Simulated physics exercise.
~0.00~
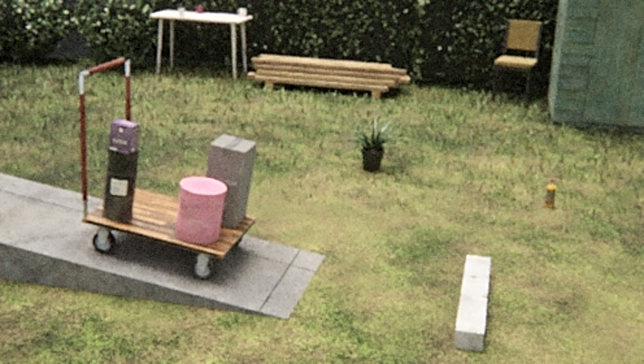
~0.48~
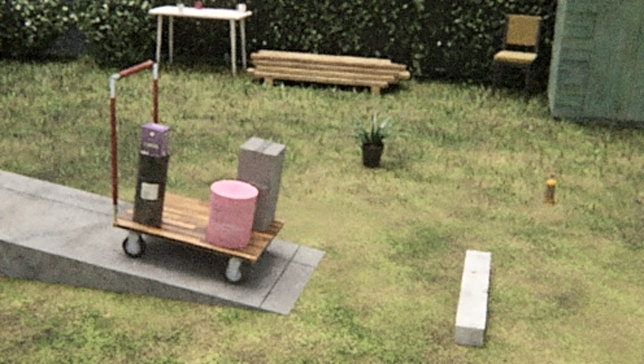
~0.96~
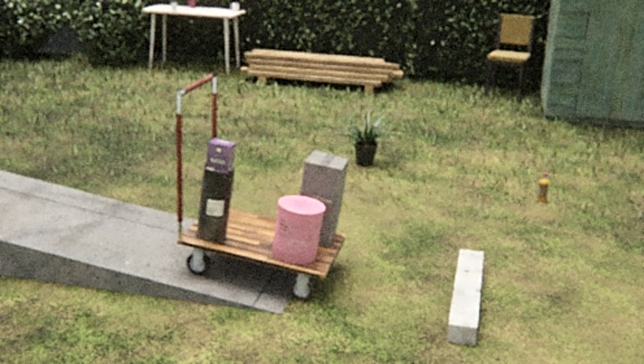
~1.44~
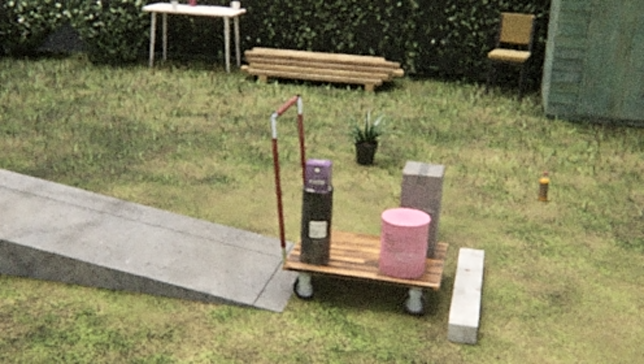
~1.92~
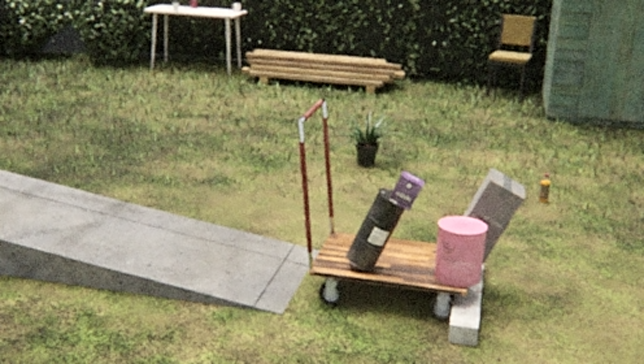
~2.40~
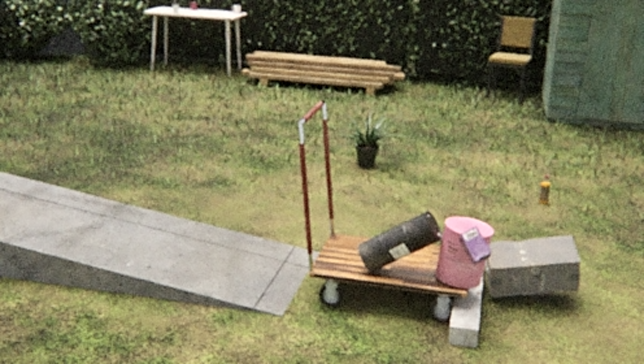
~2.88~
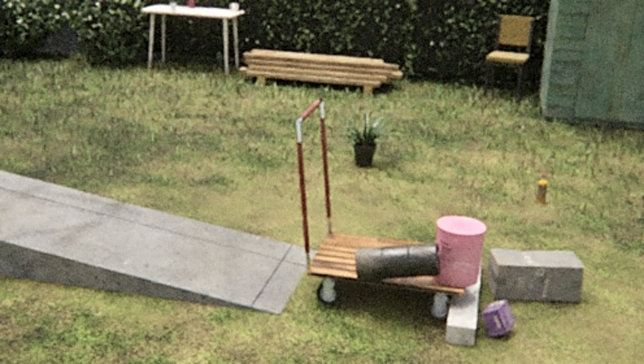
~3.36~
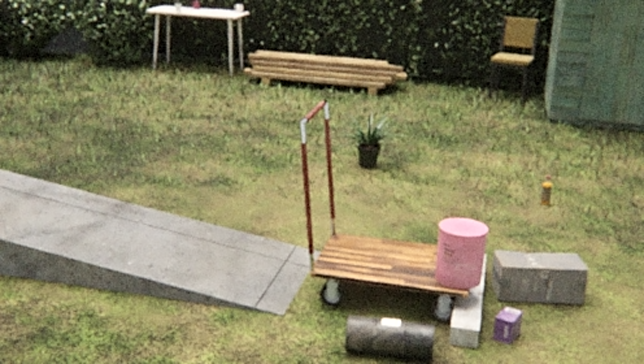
In a grassy yard backed by a hedge, seen from slightly above, a wooden flat trolley with a red handle stands on a grey ramp at left. It carries a purple box atop a black canister, a pink pail and a tall grey box, while a pale kerb lies to the right. The trolley rolls down onto the grass and stops at the kerb. The grey box tips over the front onto the ground, and the canister topples as the purple box tumbles off past the pail. Finally the canister drops off the near side, leaving only the pail upright at the deck's right end.
